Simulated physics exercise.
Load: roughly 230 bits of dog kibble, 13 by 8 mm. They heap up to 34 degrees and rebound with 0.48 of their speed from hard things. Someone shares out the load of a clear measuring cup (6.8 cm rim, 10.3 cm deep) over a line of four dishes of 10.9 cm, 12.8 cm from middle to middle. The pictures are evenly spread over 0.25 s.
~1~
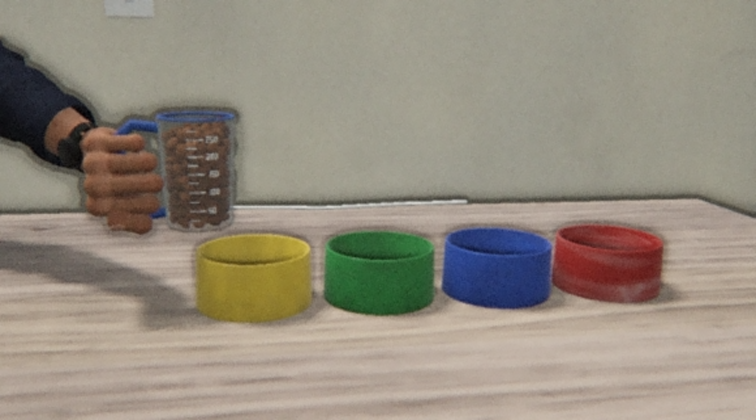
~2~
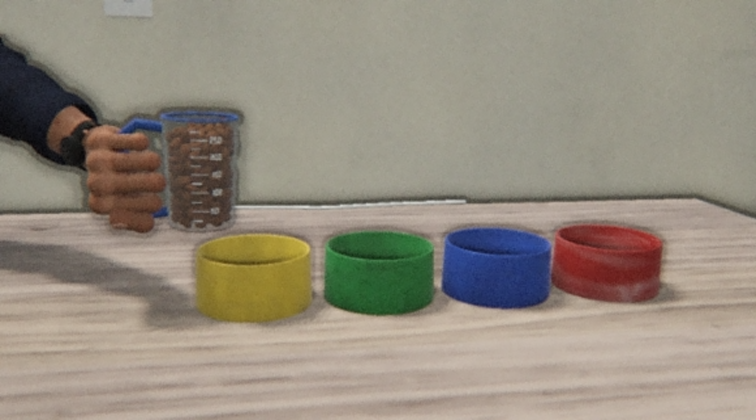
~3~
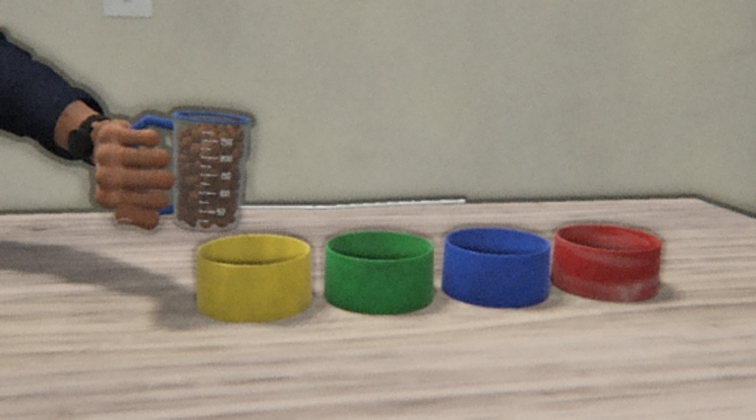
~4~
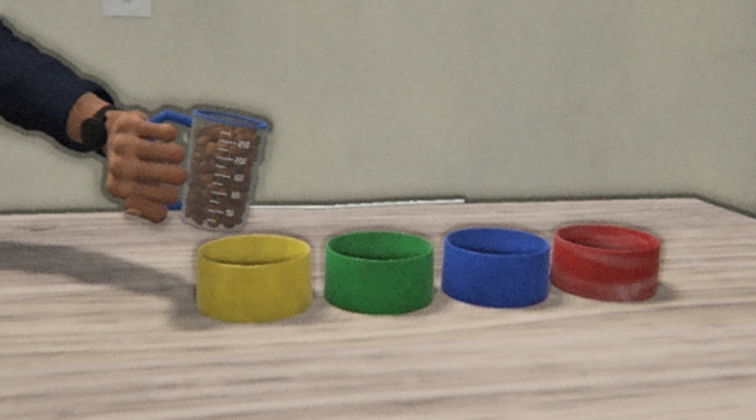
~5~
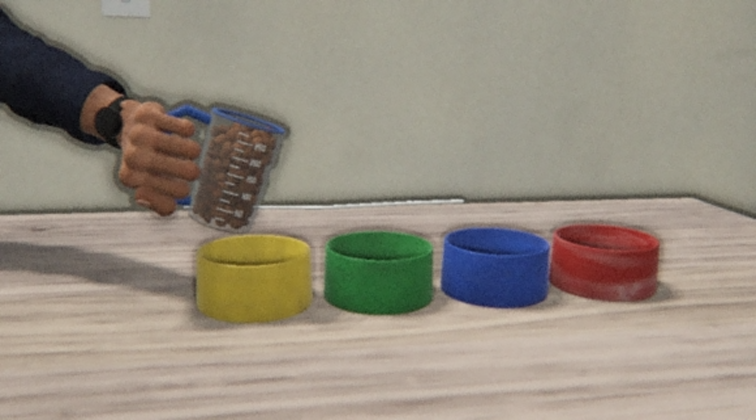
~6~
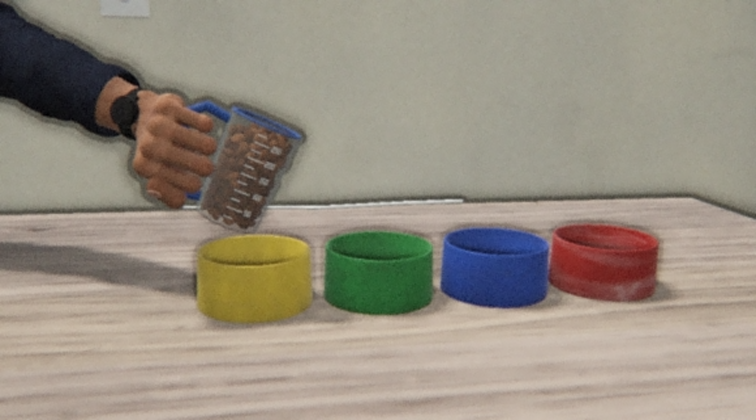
The footage shows a hand holding a clear measuring cup of brown pieces by its blue handle, moving it slightly right and gradually tilting it rightward above a row of yellow, green, blue and red dishes on a table.
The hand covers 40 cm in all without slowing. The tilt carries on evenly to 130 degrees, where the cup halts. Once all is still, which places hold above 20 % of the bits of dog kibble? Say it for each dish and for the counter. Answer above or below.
Red below, blue above, green below, yellow below, counter below.
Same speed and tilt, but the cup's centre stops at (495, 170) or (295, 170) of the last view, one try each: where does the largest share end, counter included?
Most goes to: Blue; green.
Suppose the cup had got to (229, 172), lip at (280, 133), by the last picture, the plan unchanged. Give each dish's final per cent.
Red 0, blue 40, green 20, yellow 0.
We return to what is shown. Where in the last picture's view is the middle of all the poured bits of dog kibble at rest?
At about (509, 271).
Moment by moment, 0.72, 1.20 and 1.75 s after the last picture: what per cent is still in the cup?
About 85, 0, 0.
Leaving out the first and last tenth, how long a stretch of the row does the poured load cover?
Roughly 6 cm.
Then, 0.72 s after the last picture, tilt 112 degrees; cup holds 85 %, blue 15 %.
Then, 1.20 s after the last picture, tilt 130 degrees; cup holds 0 %, blue 90 %.
Then, 1.75 s after the last picture, tilt 130 degrees; cup holds 0 %, blue 90 %.
In the end, red 0 %, blue 90 %, green 0 %, yellow 0 %, counter 10 %.
